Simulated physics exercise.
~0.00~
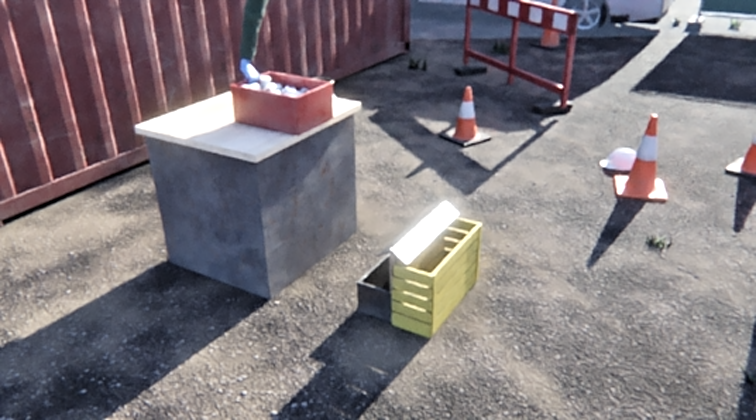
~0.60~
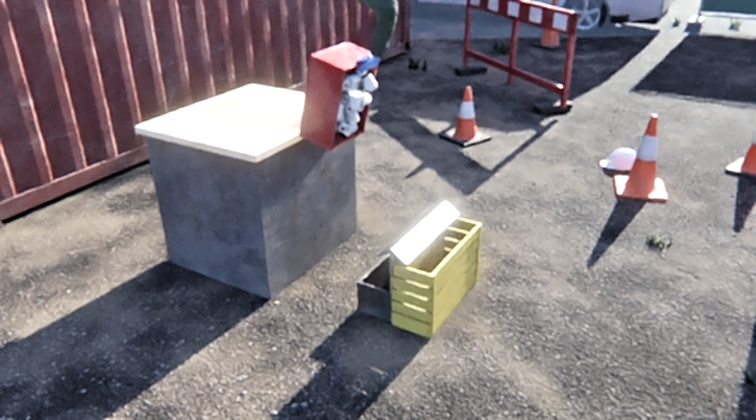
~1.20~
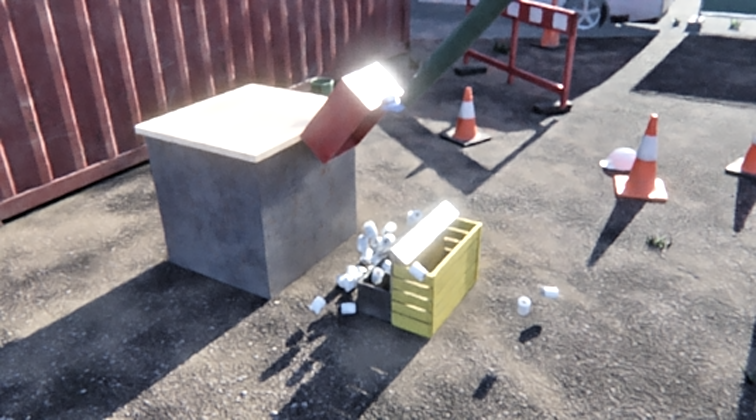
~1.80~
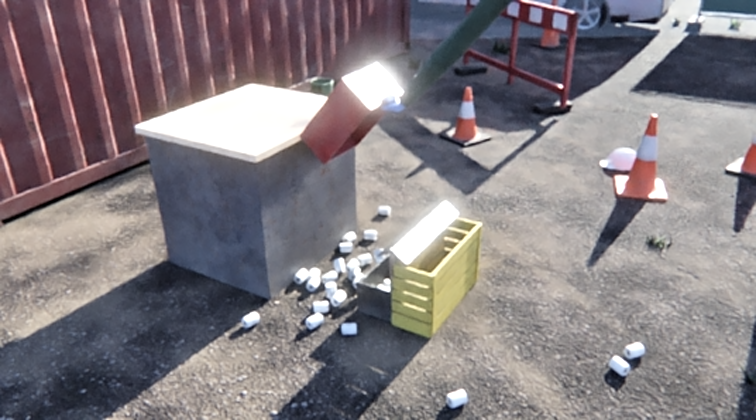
In a paved yard beside a red corrugated wall, a green arm tips a red crate off the end of a bench, spilling small white rolls over a black tote and a yellow slatted tub, and many end up scattered on the ground, mostly near the bench.
